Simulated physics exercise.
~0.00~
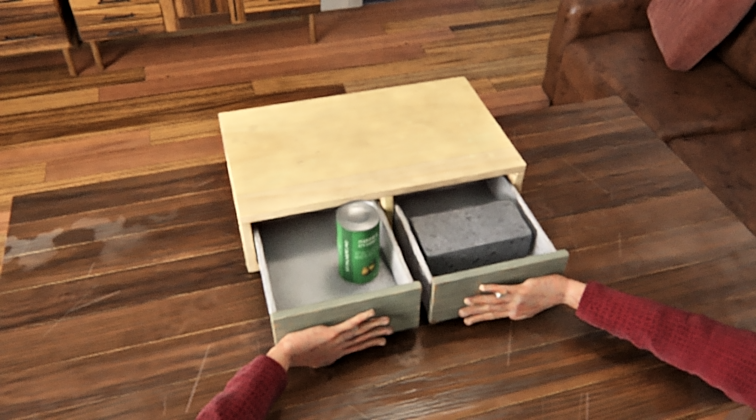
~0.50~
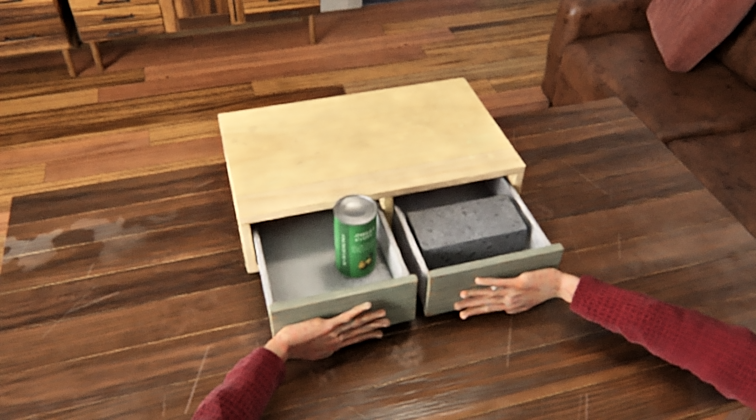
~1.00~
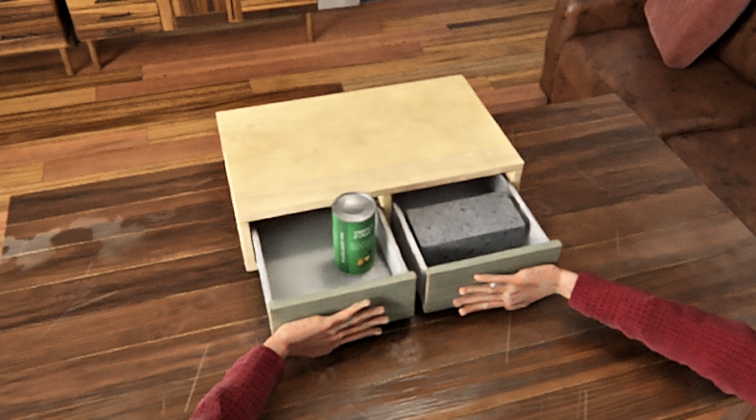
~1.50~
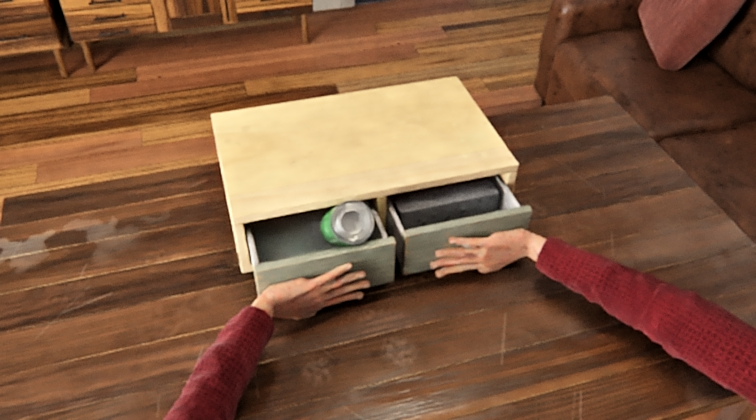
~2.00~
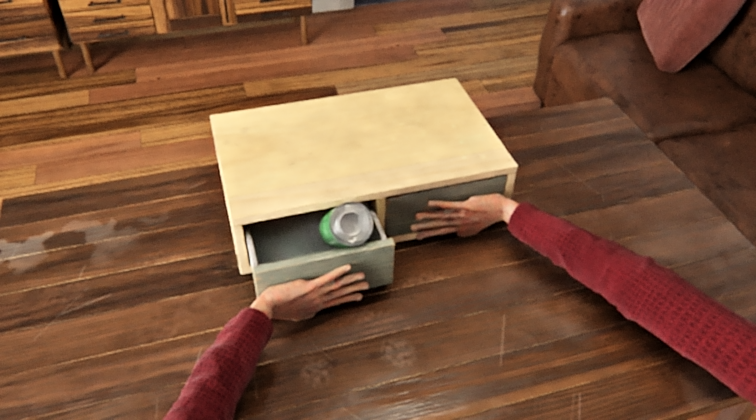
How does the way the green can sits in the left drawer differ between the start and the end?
At the start the green can stands upright in the left drawer. By the end it is leaning over, with its top tipped toward the front.
